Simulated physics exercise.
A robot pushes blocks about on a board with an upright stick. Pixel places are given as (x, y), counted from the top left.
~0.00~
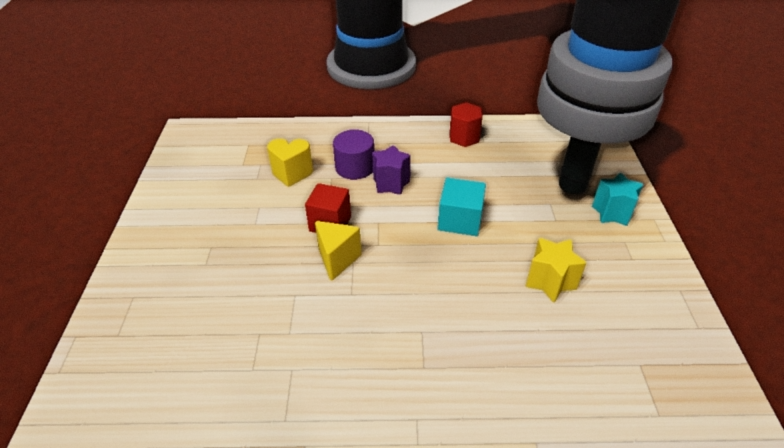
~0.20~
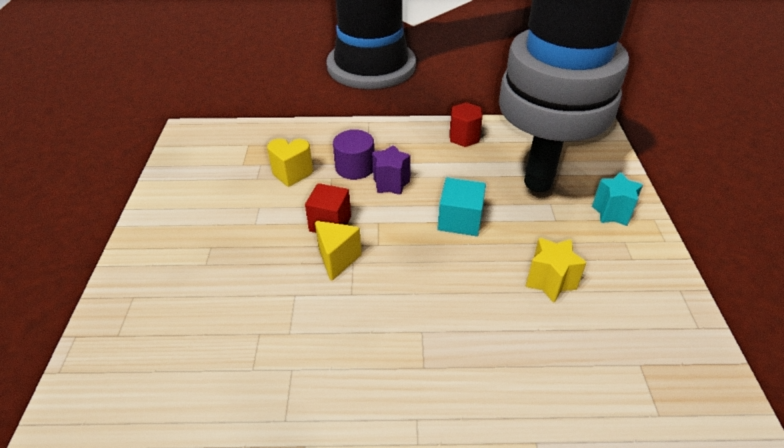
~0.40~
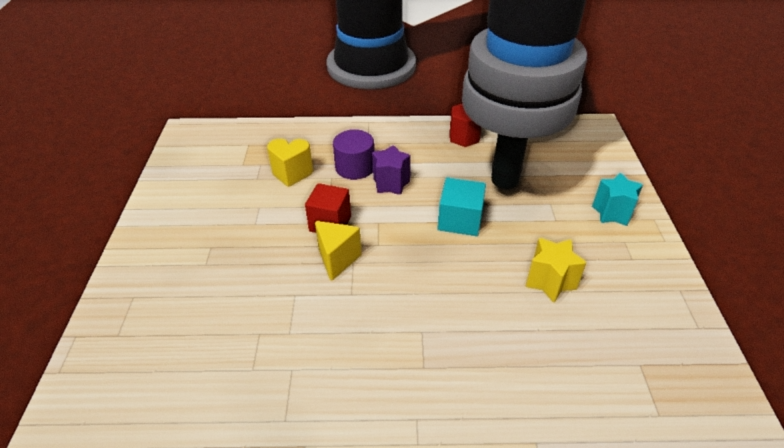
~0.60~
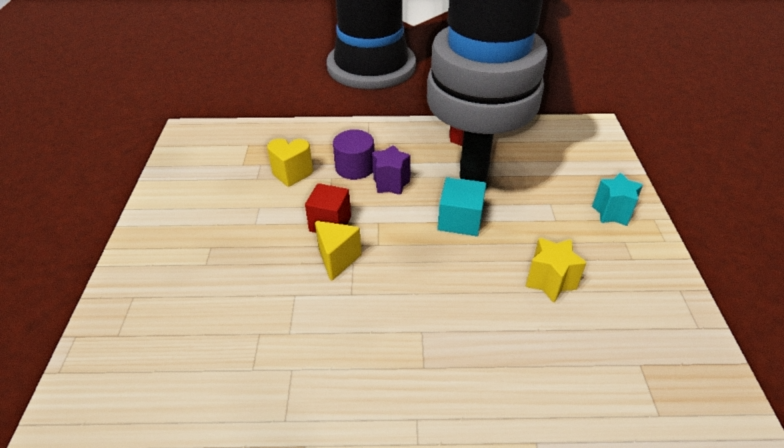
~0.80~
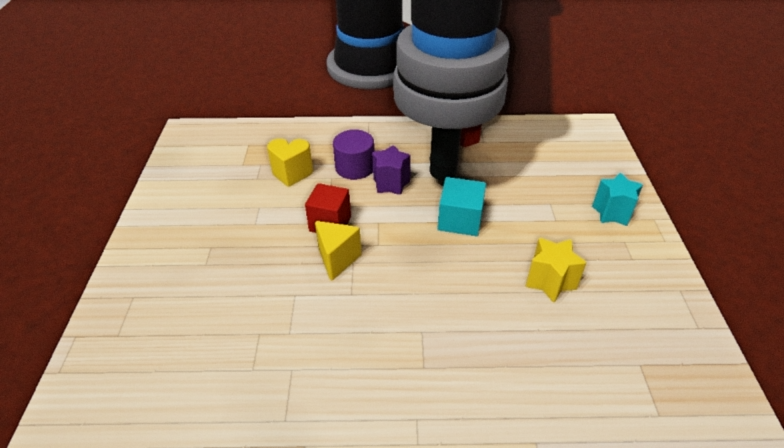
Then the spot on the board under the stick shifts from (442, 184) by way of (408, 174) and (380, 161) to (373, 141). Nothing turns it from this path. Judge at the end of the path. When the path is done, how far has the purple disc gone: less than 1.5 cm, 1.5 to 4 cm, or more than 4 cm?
If I had to pick, the purple disc travels less than 1.5 cm here.
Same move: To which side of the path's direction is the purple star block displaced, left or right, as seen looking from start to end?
Left side.
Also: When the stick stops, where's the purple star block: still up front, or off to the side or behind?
It will get left beside or behind the stick.
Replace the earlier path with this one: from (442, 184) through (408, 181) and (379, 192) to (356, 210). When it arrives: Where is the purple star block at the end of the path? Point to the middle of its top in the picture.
Final place: (337, 167).
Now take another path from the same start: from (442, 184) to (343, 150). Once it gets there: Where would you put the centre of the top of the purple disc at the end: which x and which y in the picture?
Pixel (319, 139).
The first path, step by step. One third of the way, stick (408, 163); purple star block (378, 157), turned 20° anticlockwise.
Two thirds of the way, stick (379, 150); purple disc (345, 139); purple star block (374, 158), turned 15° anticlockwise.
At the end, stick (373, 130); purple disc (344, 138); purple star block (374, 158), turned 15° anticlockwise; turquoise four-sided block not moved.
